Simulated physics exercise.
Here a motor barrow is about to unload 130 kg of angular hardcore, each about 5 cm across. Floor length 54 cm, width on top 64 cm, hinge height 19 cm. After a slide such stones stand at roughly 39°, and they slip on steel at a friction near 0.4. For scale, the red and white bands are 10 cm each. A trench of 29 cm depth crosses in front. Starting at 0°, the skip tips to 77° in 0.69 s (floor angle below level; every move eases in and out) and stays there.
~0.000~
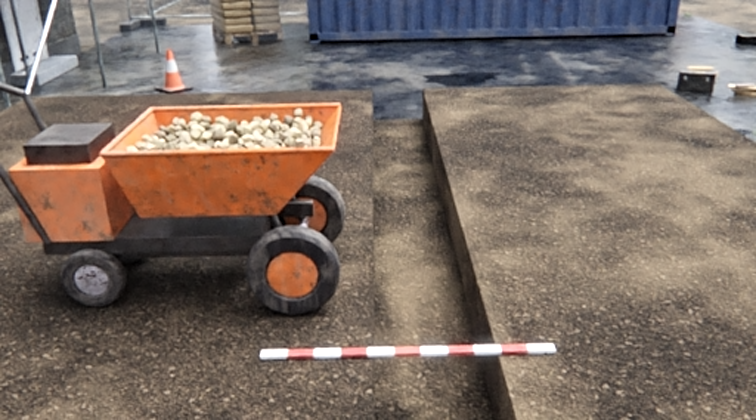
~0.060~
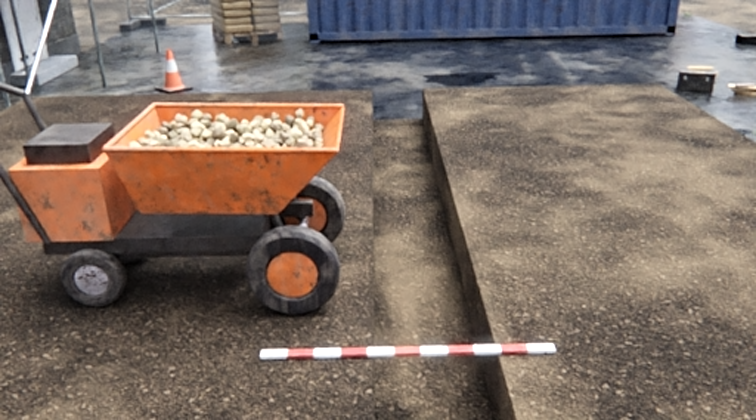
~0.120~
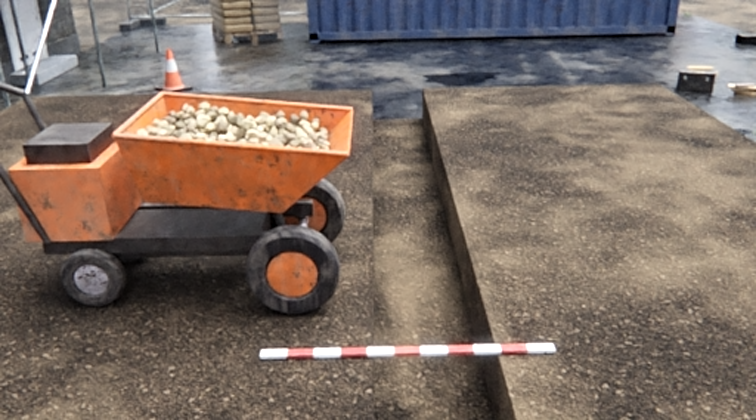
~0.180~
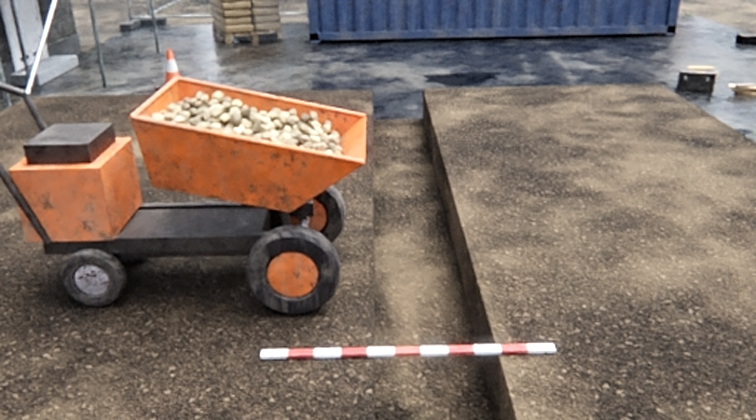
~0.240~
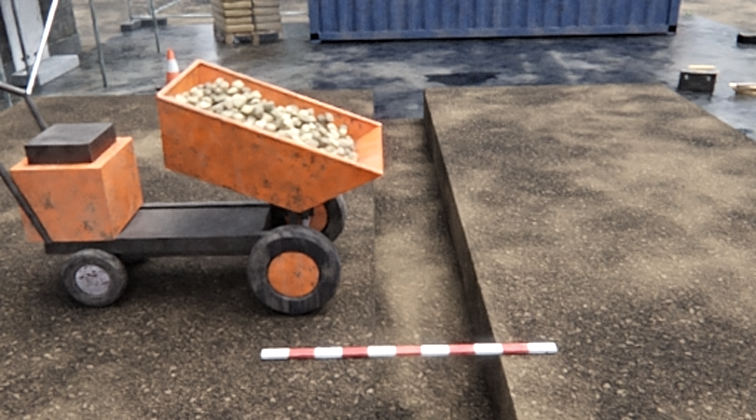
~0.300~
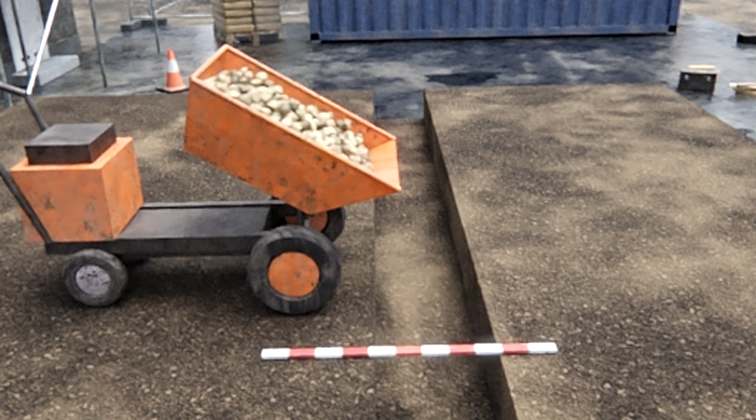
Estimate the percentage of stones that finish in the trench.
About 64 per cent.
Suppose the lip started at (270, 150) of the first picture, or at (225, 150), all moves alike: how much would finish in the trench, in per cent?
About 100 and 80 per cent.
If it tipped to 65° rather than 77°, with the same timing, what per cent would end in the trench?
Then about 50 per cent.
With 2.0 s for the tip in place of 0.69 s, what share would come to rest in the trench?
It would be near 85 per cent.
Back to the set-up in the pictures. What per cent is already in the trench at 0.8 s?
Some 30 per cent.
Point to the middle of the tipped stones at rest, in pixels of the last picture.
Around (462, 305).
After 0.5 s the floor is at 65°; 100 % in the skip; the foremost stones are at (426, 217).
After 0.8 s the floor is at 77°; 57 % in the skip, 28 % in the trench, 16 % past the trench; the foremost stones are at (521, 275).
After 1.1 s the floor is at 77°; 7 % in the skip, 57 % in the trench, 36 % past the trench; the foremost stones are at (664, 248).
After 3.1 s the floor is at 77°; 0 % in the skip, 64 % in the trench, 36 % past the trench; the foremost stones are past the picture's edge.
